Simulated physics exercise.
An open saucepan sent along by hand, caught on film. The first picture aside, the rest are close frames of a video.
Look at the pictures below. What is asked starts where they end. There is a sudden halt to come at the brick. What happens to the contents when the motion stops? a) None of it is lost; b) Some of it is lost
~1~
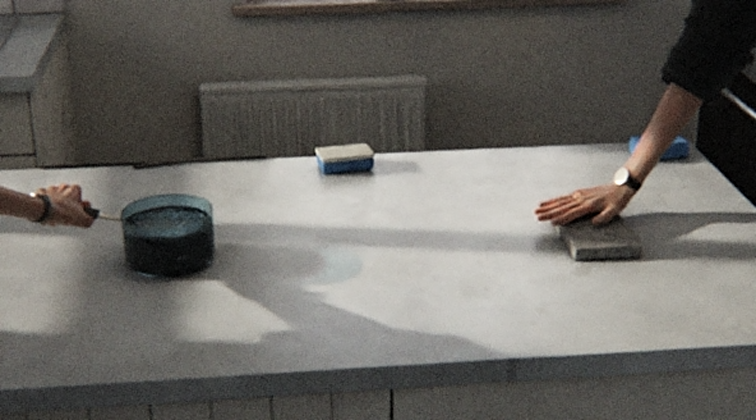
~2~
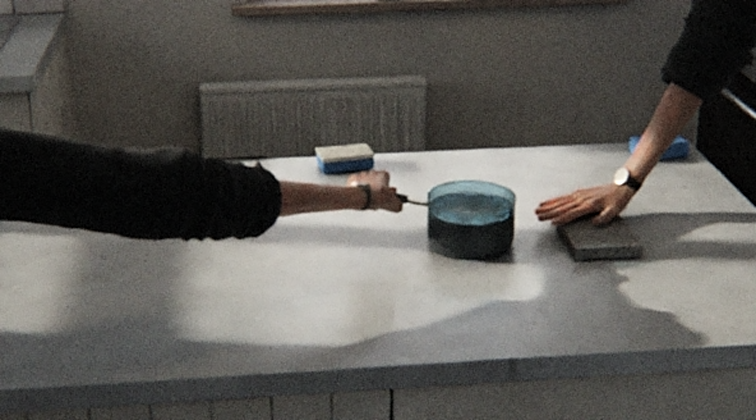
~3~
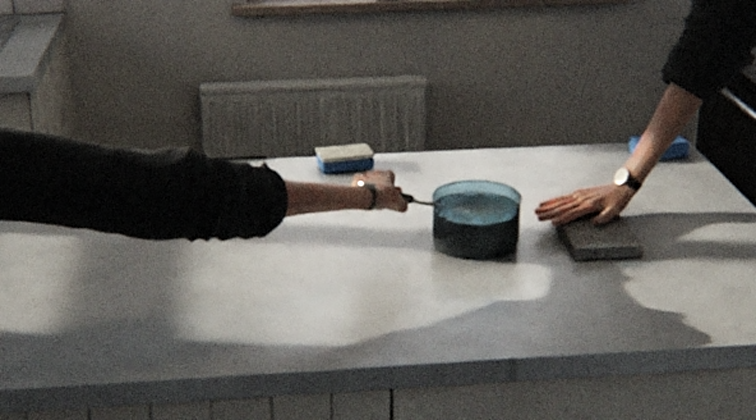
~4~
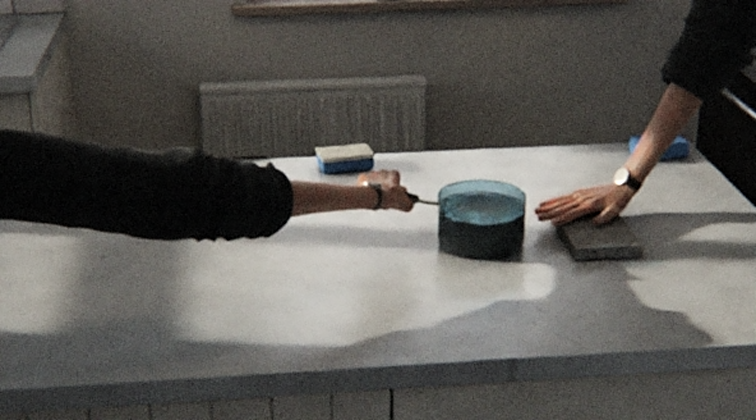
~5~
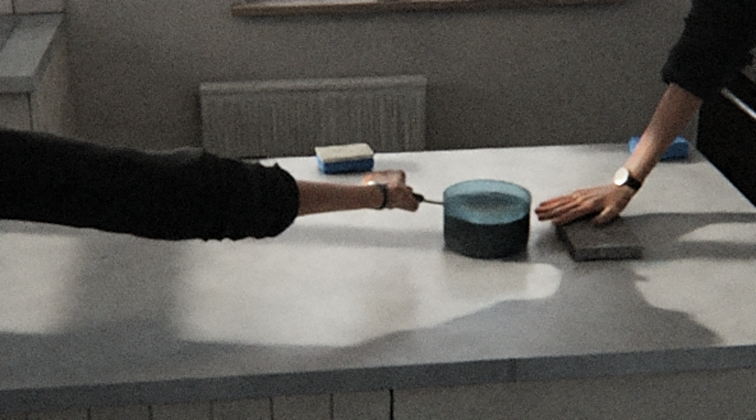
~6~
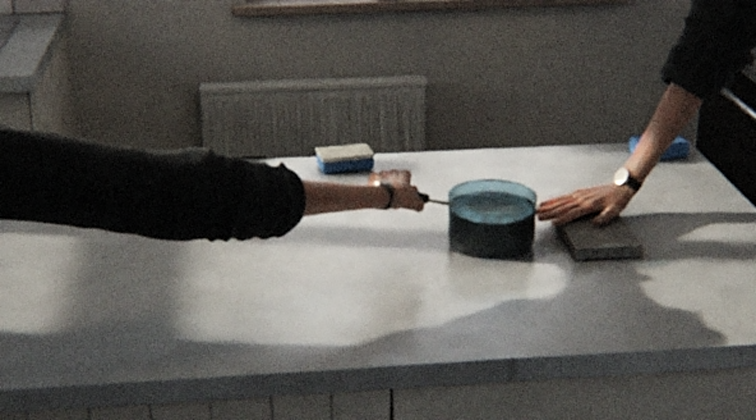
a.
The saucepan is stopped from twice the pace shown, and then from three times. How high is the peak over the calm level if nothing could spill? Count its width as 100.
You'd see close to 15 per cent, and after that close to 25 per cent.
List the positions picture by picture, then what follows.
The first picture shows at rest; saucepan (169, 234) about three quarters full; brick (594, 231).
The second picture shows under way; saucepan about three quarters full, surface at (471, 208).
In the third picture, 5 px further; saucepan (476, 219) about three quarters full.
In the fourth picture, 5 px further; saucepan about three quarters full, surface at (482, 208).
In the fifth picture, 5 px further; saucepan (487, 218) about three quarters full.
In the sixth picture, 5 px further; saucepan about three quarters full, surface at (492, 207); brick (594, 231).
Next, the saucepan meets the brick.
After that, the red wine surges up the wall; the wave climbs under half way to the rim.
Finally, the saucepan stands at the brick; its rim is dry.
